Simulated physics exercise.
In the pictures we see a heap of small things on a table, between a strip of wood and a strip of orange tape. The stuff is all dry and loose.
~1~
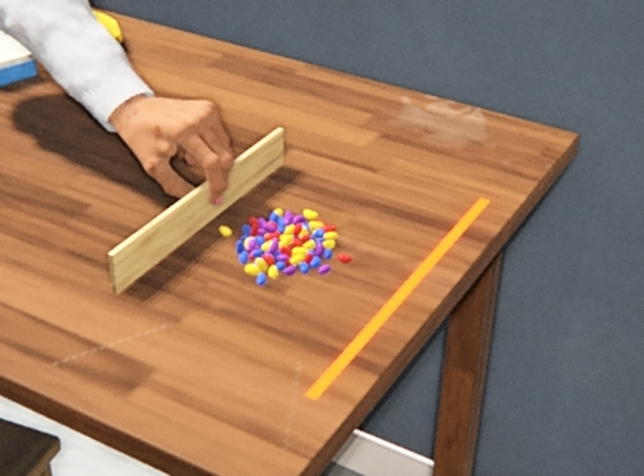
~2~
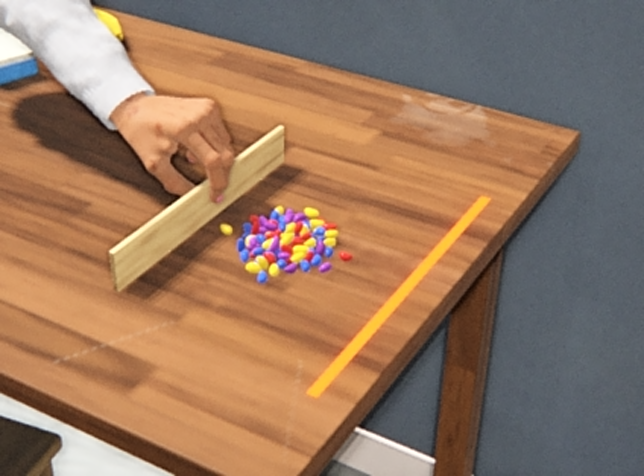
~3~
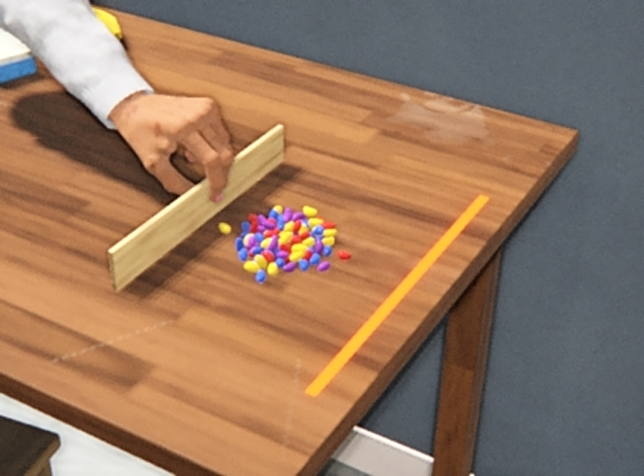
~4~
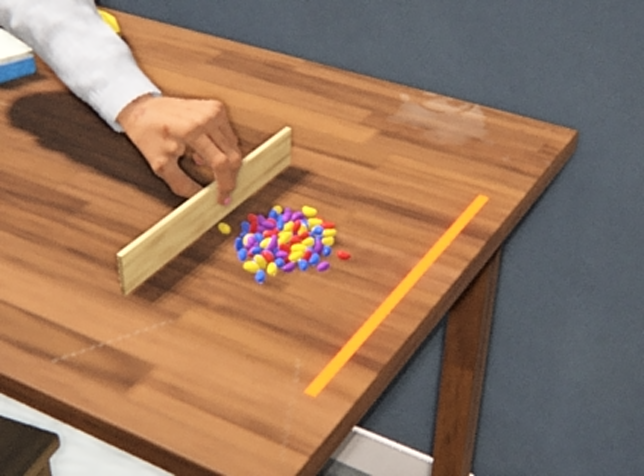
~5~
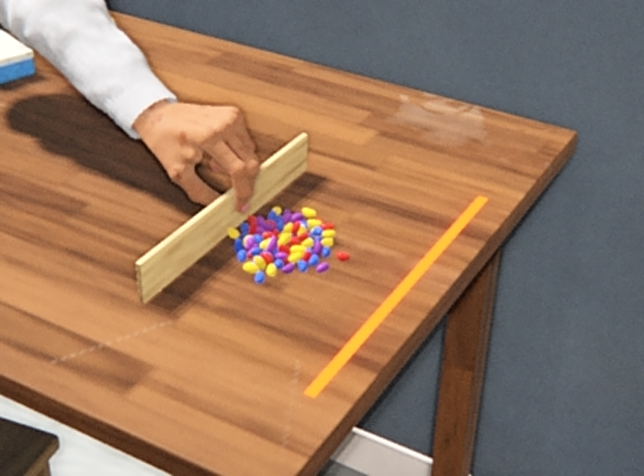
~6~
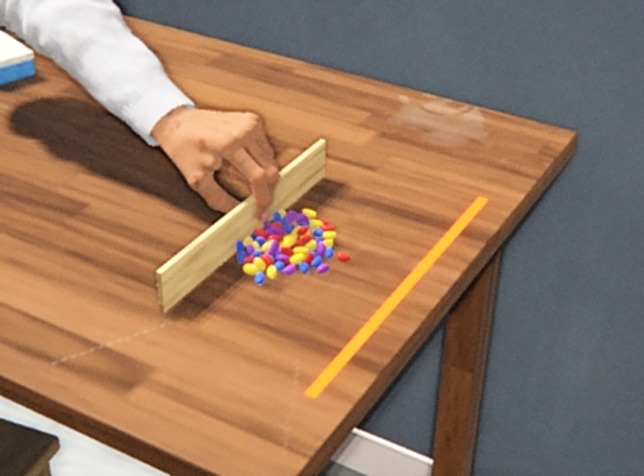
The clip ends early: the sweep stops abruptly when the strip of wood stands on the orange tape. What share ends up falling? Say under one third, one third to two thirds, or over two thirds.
The share that falls is one third to two thirds.
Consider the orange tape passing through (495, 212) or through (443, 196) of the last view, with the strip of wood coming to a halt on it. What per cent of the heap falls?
The shares are 100 and 10 percent, in that order.
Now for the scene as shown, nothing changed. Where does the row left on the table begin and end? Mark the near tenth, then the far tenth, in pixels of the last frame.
Starting near (386, 337) and reaching (462, 244).
Shortly afterwards, strip of wood still moving, near (332, 226); heap all on the table, its front near (396, 289).
Next, strip of wood stopped at the orange tape; heap near a third over the edge.
Some moments later, strip of wood stopped at the orange tape; heap near half over the edge.
In the end, strip of wood stopped at the orange tape; heap near half over the edge.
